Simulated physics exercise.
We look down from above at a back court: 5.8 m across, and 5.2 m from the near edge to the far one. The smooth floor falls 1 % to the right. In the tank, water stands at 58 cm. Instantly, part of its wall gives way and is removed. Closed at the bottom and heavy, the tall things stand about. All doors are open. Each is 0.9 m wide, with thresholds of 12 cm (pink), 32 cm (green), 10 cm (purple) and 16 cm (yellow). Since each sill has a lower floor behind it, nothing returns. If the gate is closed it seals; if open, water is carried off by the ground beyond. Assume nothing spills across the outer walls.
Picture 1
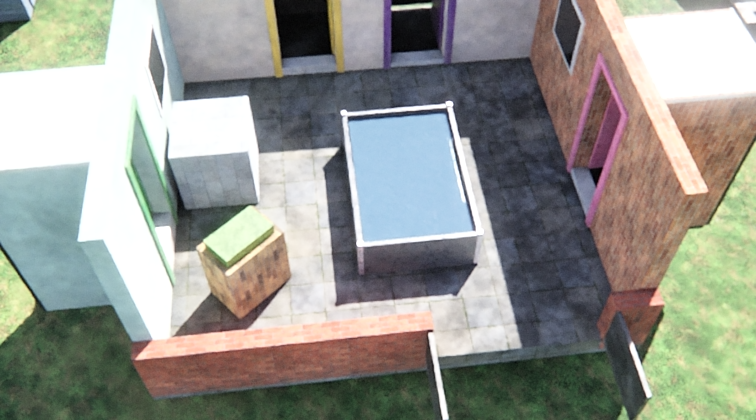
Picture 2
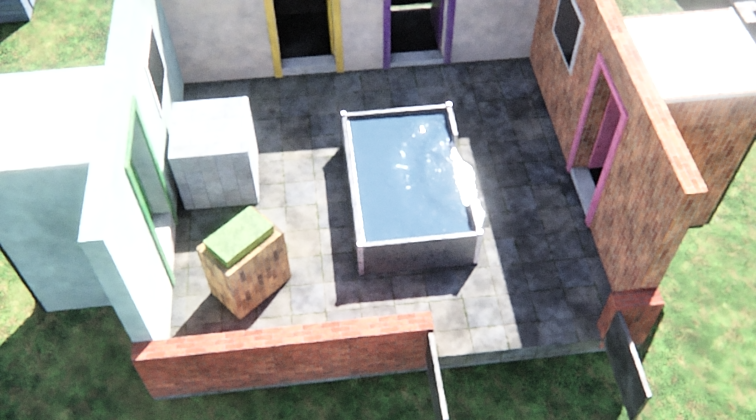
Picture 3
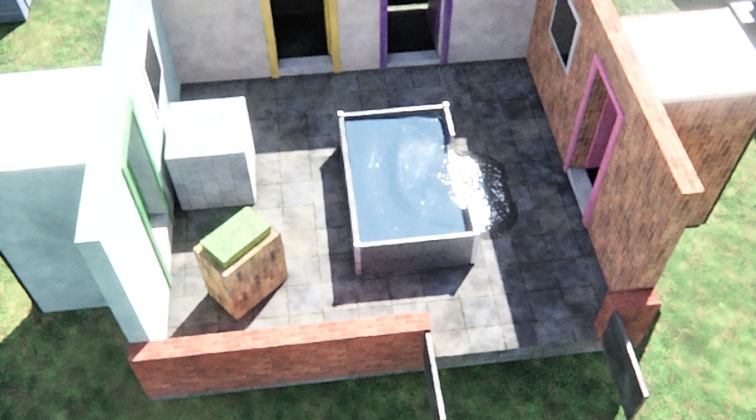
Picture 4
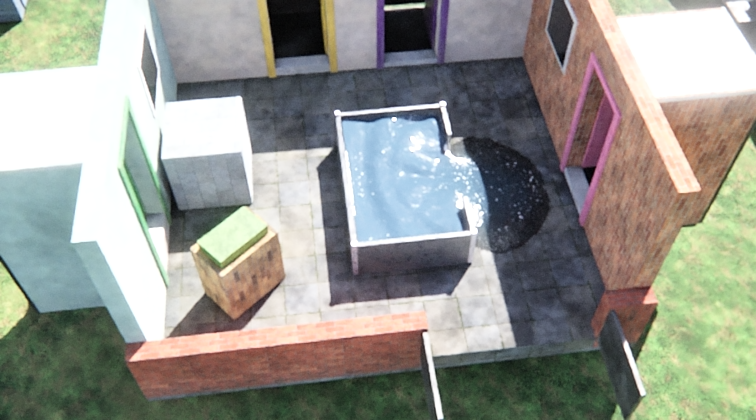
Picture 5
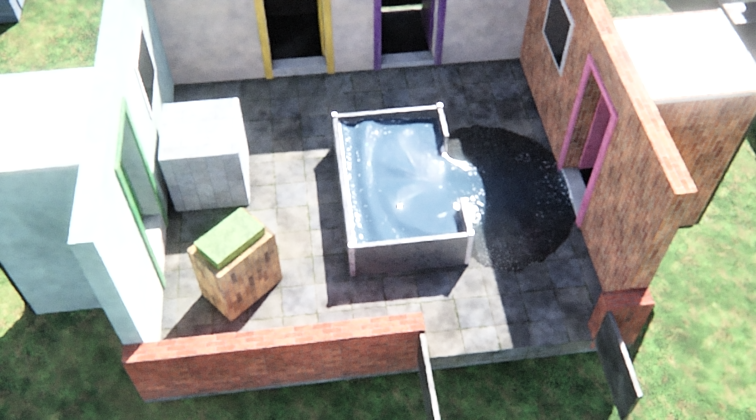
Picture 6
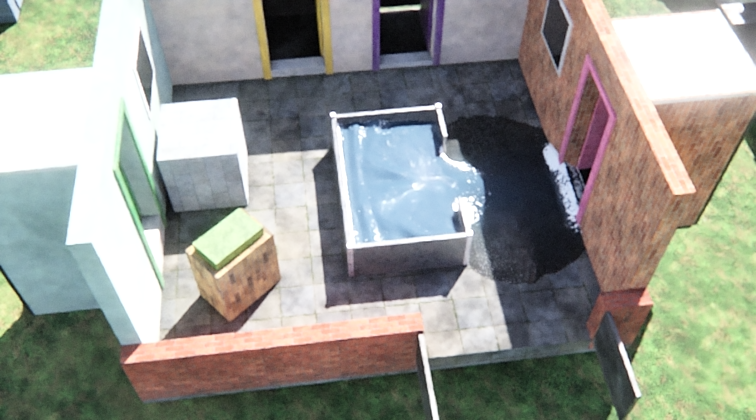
Water burst through the right side of a raised tank in a walled court and spread in a dark, widening pool across the paving, reaching the brick wall by the pink-framed doorway.
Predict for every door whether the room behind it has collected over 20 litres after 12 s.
My prediction: The pink door room collects over 20 litres; the green door room collects 20 litres or less; the purple door room collects 20 litres or less; the yellow door room collects 20 litres or less.
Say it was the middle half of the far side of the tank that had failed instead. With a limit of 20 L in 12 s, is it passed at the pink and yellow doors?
Compared with the limit, pink is lower and yellow is lower.
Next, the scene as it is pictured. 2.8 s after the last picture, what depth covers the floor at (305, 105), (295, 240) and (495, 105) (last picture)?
Around 1 cm, 0 cm and 5 cm.
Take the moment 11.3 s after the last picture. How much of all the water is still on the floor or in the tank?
60 %.
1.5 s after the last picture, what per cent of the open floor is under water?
Near 25 per cent is wet.
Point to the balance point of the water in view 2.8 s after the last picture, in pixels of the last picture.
At about (460, 181).
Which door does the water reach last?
I'd say the green one.
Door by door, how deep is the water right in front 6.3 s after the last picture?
Readings (cm): Pink = 11; green = 0; purple = 6; yellow = 3.
Then, 0.7 s after the last picture water covers 20 % of the floor and is deepest (36 cm) near (561, 183); pink door 30 cm at the sill, 113 L in, green door not reached, purple door not reached, yellow door not reached.
Then, 1.5 s after the last picture water covers 25 % of the floor and is deepest (30 cm) near (561, 183); pink door 29 cm at the sill, 230 L in, green door not reached, purple door not reached, yellow door not reached.
Then, 2.8 s after the last picture water covers 45 % of the floor and is deepest (23 cm) near (561, 183); pink door 22 cm at the sill, 311 L in, green door not reached, purple door 7 cm at the sill, 0 L in, yellow door 2 cm at the sill, 0 L in.
Then, 6.3 s after the last picture water covers 80 % of the floor and is deepest (12 cm) near (610, 320); pink door 11 cm at the sill, 359 L in, green door not reached, purple door 6 cm at the sill, 0 L in, yellow door 3 cm at the sill, 0 L in.
Then, 11.3 s after the last picture water covers 95 % of the floor and is deepest (8 cm) near (362, 89); pink door 7 cm at the sill, 359 L in, green door 2 cm at the sill, 0 L in, purple door 4 cm at the sill, 0 L in, yellow door 6 cm at the sill, 0 L in.
